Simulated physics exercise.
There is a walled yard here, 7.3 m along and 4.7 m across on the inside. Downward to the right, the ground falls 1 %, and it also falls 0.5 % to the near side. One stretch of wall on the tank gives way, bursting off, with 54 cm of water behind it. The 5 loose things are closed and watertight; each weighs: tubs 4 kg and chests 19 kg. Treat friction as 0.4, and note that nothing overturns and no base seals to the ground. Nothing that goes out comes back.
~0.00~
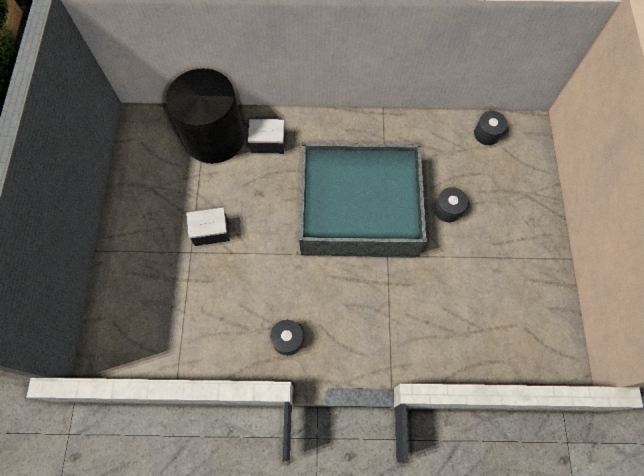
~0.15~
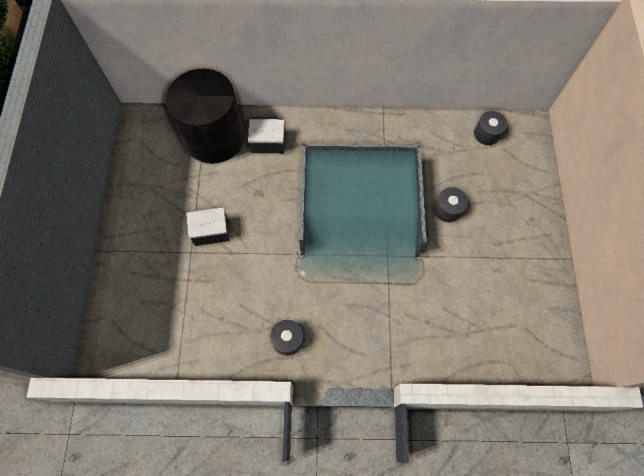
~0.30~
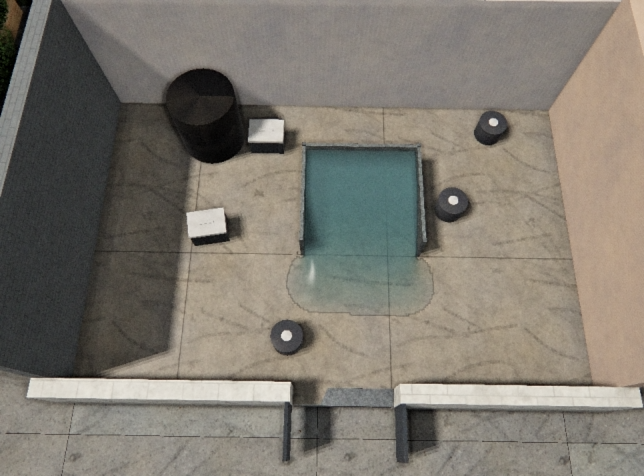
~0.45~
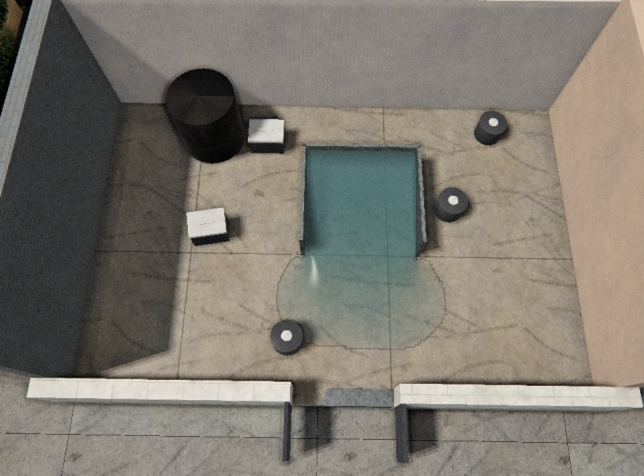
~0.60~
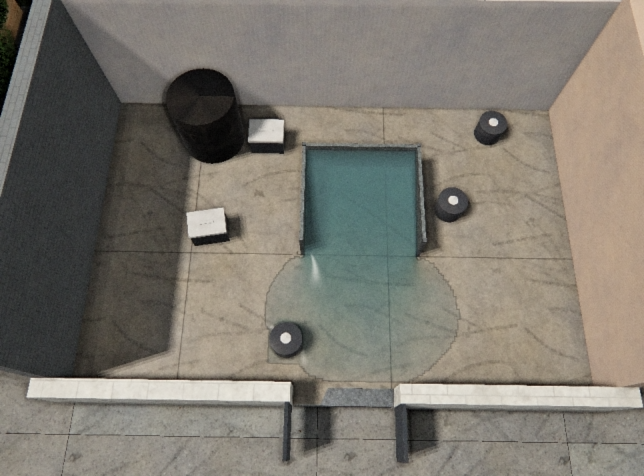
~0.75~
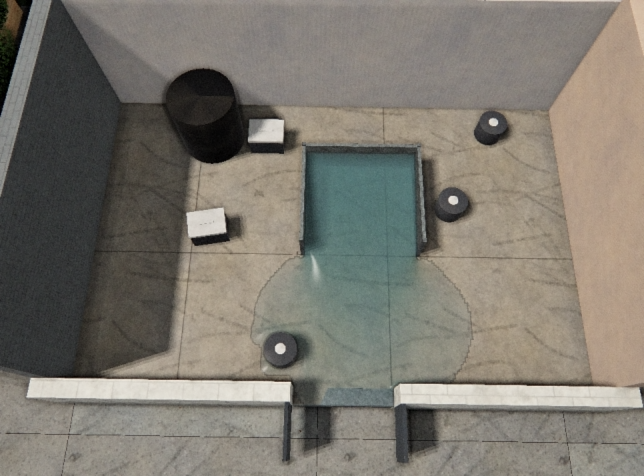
At the start, a square tank of teal water stands in a walled yard among dark round tubs and pale-topped chests. Its near side gives way and water spreads across the paving toward the front wall in a widening rounded sheet, then the nearest tub slides slightly forward and left.
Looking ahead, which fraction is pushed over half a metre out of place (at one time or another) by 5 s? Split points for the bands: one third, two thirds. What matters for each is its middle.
My call: Under one third.
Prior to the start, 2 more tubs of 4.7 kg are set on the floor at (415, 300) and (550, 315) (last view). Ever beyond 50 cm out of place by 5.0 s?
Result, in sequence: Exceeded / exceeded.
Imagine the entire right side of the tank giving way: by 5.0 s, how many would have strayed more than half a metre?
The count would be 3.
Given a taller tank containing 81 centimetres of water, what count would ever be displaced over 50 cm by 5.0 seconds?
So the tally would be 2.
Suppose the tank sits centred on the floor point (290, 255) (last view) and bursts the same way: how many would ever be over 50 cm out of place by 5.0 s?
Then 1 of them would.
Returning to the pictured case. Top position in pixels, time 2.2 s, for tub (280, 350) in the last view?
Around (183, 346).
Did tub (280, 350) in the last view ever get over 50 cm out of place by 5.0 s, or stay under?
Result: Above the line.
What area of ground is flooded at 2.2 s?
Roughly 13 m2.
After 1.1 s 0 of 5 are over 50 cm from their spots; 0 afloat.
After 2.2 s 1 of 5 are over 50 cm from their spots; 1 afloat.
After 3.5 s 1 of 5 are over 50 cm from their spots; 0 afloat.
After 5.0 s 1 of 5 are over 50 cm from their spots, and 1 have been at some point; 0 afloat.
